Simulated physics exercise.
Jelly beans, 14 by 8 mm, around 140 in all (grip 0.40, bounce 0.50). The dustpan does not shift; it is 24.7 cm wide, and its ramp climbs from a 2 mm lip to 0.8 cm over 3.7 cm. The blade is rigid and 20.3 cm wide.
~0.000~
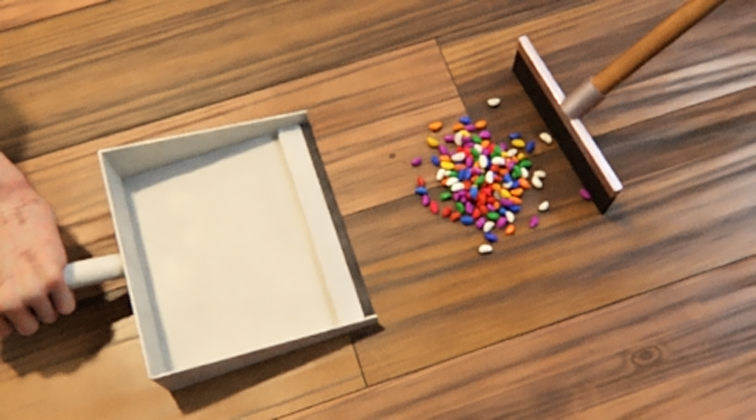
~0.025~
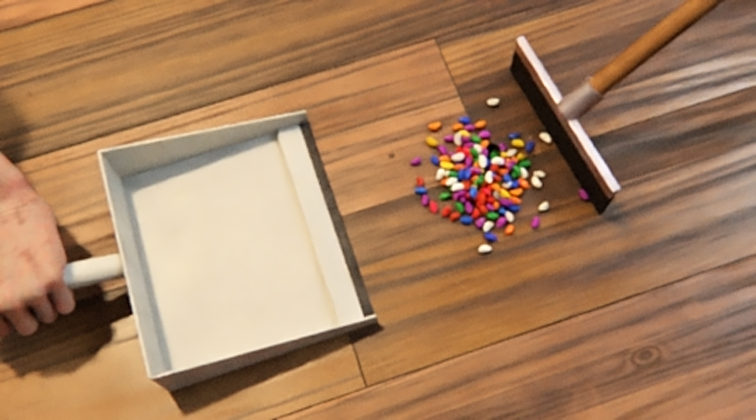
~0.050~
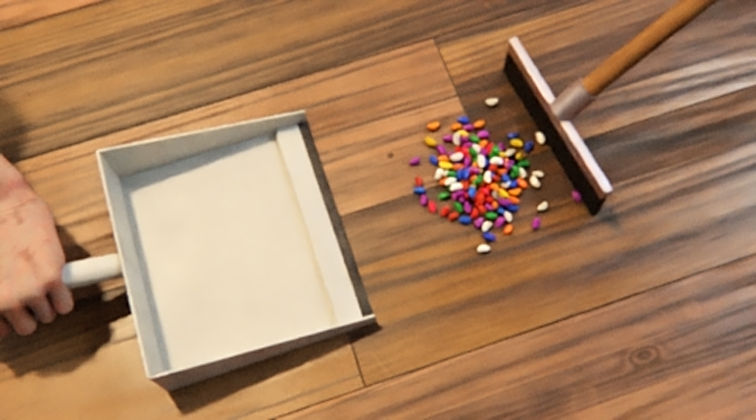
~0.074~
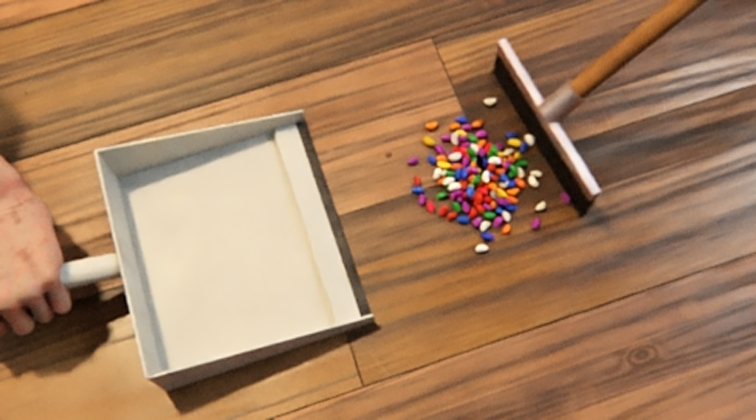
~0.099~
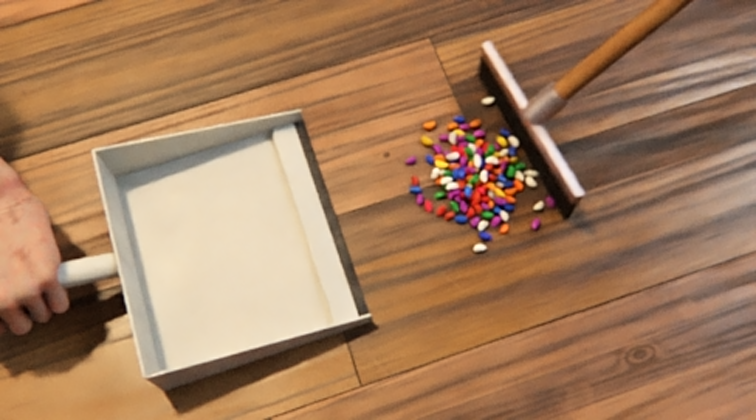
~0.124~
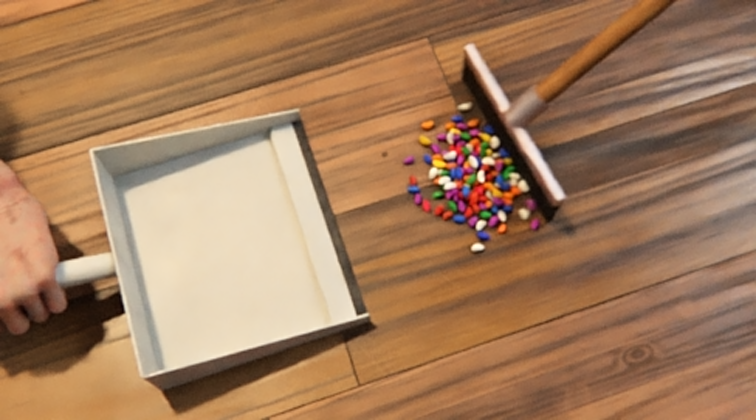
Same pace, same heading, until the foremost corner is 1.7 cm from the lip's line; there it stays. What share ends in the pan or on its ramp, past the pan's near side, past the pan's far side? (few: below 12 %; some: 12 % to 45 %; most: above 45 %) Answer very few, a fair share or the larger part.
In the pan or on its ramp: A fair share; past the pan's near side: Very few; past the pan's far side: Very few.
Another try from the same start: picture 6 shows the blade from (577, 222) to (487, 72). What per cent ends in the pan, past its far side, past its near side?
Pan 30, far 0, near 15.
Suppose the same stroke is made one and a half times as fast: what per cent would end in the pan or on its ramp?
In that case some 55 per cent.
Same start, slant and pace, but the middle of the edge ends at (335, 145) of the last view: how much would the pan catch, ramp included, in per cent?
About 30 per cent.
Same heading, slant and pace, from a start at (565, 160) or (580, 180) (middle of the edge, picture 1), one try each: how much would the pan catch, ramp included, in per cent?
Some 45 and 45 per cent.
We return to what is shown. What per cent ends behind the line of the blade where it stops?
Roughly 10 per cent.
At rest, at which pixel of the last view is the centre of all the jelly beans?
At about (338, 221).
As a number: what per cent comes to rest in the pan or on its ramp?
About 40 per cent.
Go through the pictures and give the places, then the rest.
Blade from (614, 191) to (522, 46), moved 0.0 cm, 0 of the pieces shifted so far; middle of the pieces at (479, 178); pan at (226, 253), in the first picture.
Blade from (612, 192) to (520, 46), moved 0.2 cm, 0 of the pieces shifted so far; middle of the pieces at (479, 178), in the second picture.
Blade from (604, 193) to (513, 47), moved 0.9 cm, 3 of the pieces shifted so far; middle of the pieces at (477, 178), in the third picture.
Blade from (592, 195) to (502, 48), moved 1.9 cm, 3 of the pieces shifted so far; middle of the pieces at (476, 177), in the fourth picture.
Blade from (576, 197) to (486, 51), moved 3.5 cm, 9 of the pieces shifted so far; middle of the pieces at (474, 177), in the fifth picture.
Blade from (557, 200) to (469, 53), moved 5.2 cm, 30 of the pieces shifted so far; middle of the pieces at (471, 177); pan at (218, 252). The blade's pace is about 0.71 m/s, heading 6 degrees away from the viewer's side, in the sixth picture.
After 0.26 s, middle of the blade 11 cm from the lip; 0 % over the lip, far side 0 %, near side 0 %.
After 0.35 s, middle of the blade 5 cm from the lip; 0 % over the lip, far side 0 %, near side 0 %.
After 0.58 s, middle of the blade 3 cm from the lip; 40 % over the lip, far side 0 %, near side 5 %.
At rest (1.5 s), pan 40 %, near side 5 %, far side 0 %, in front of the lip or behind the blade 55 %.
